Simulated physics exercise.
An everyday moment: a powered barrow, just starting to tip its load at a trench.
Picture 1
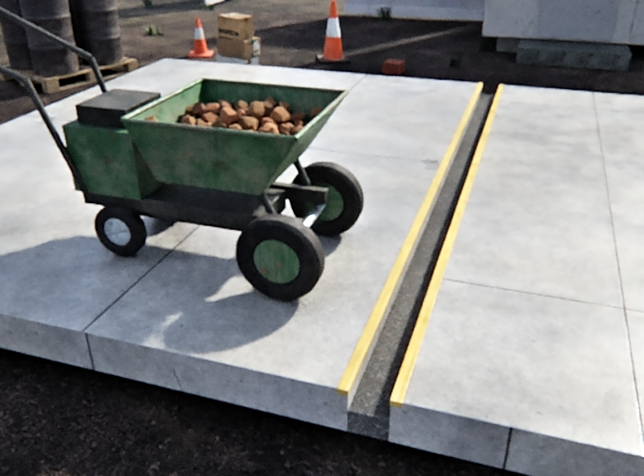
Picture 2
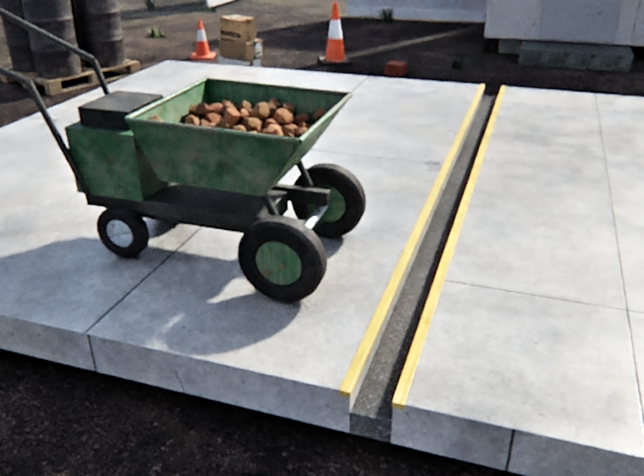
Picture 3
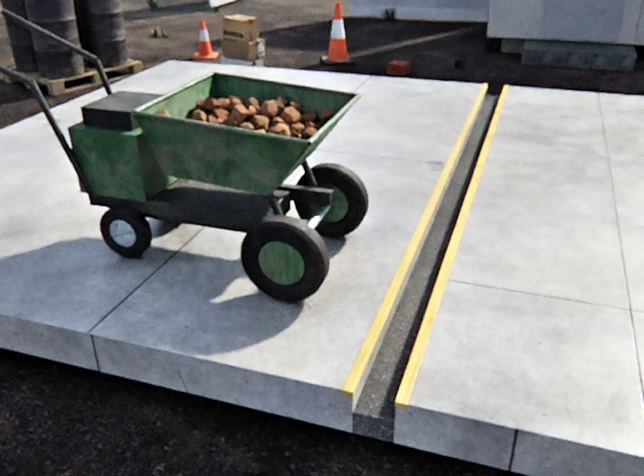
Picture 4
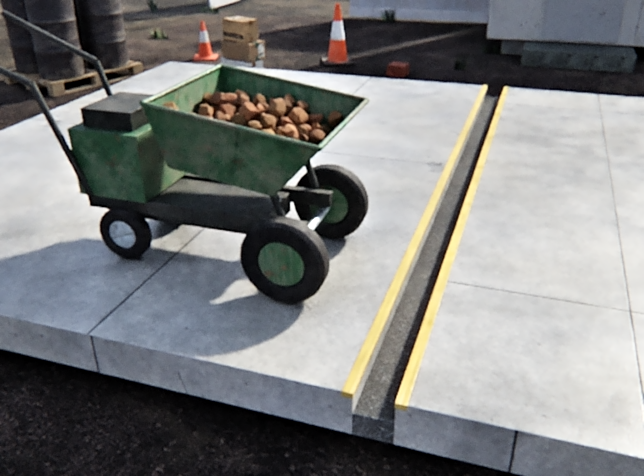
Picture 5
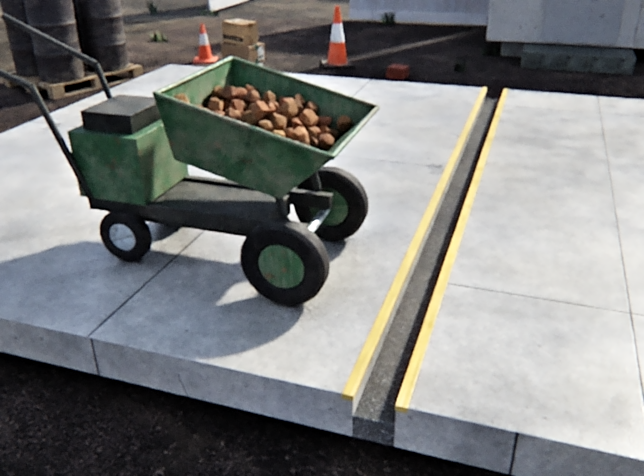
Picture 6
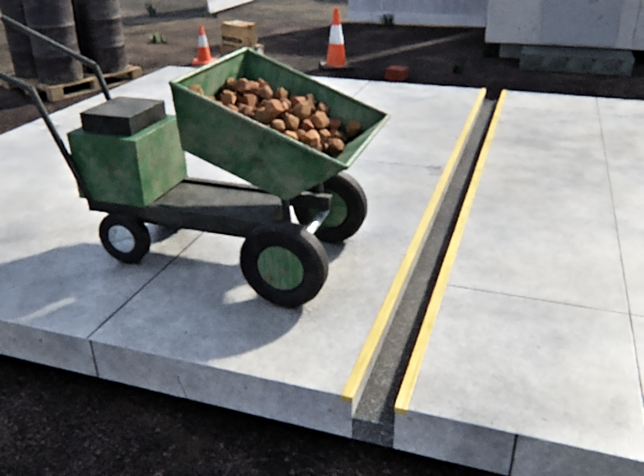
On a pale concrete slab beside a narrow trench edged in yellow, a green barrow stood almost still while its skip, loaded with brown clods, slowly tilted forward to the right, its back end rising.
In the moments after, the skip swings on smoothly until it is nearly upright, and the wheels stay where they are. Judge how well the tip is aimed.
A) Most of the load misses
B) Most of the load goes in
Option A: Most of the load misses.
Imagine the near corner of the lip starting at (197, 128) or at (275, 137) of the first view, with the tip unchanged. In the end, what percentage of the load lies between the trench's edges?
From the first spot you get 30 percent, and from the second 30 percent.
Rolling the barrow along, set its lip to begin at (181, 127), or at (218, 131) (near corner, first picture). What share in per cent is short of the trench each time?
Result: Try 1 = 70 %, try 2 = 50 %.
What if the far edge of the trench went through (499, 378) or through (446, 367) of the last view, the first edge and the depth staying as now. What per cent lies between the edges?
In order: Some 90 per cent, then some 40 per cent.
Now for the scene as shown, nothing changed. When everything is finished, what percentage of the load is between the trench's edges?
About 20 per cent.
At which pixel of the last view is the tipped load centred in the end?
It settles centred around (482, 290).
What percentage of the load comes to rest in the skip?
About 0 per cent.
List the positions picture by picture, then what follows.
The first picture shows lip of the skip (295, 139), level; top of the load (226, 127), clay clods; first edge of the trench (362, 345); far edge (412, 355), the trench under half as wide as the skip, and about half as deep as wide.
The second picture shows lip of the skip (300, 141), tipped barely; top of the load (229, 128).
The third picture shows lip of the skip (309, 143), tipped barely; top of the load (236, 124).
The fourth picture shows lip of the skip (319, 149), tipped a little; top of the load (222, 120).
The fifth picture shows lip of the skip (332, 157), tipped a little; top of the load (237, 106).
The sixth picture shows lip of the skip (345, 168), tipped clearly; top of the load (244, 110); first edge of the trench (367, 352); far edge (416, 361).
Just after the last frame, skip tipped steeply; every one in the skip.
A moment on, skip tipped right over; the larger part in the skip; about a tenth beyond it; about a tenth falling.
Further on, skip tipped right over; about a tenth in the skip; about a tenth in or heaped over the trench; the larger part beyond it.
When it is over, skip tipped right over; roughly a quarter in or heaped over the trench; the larger part beyond it.
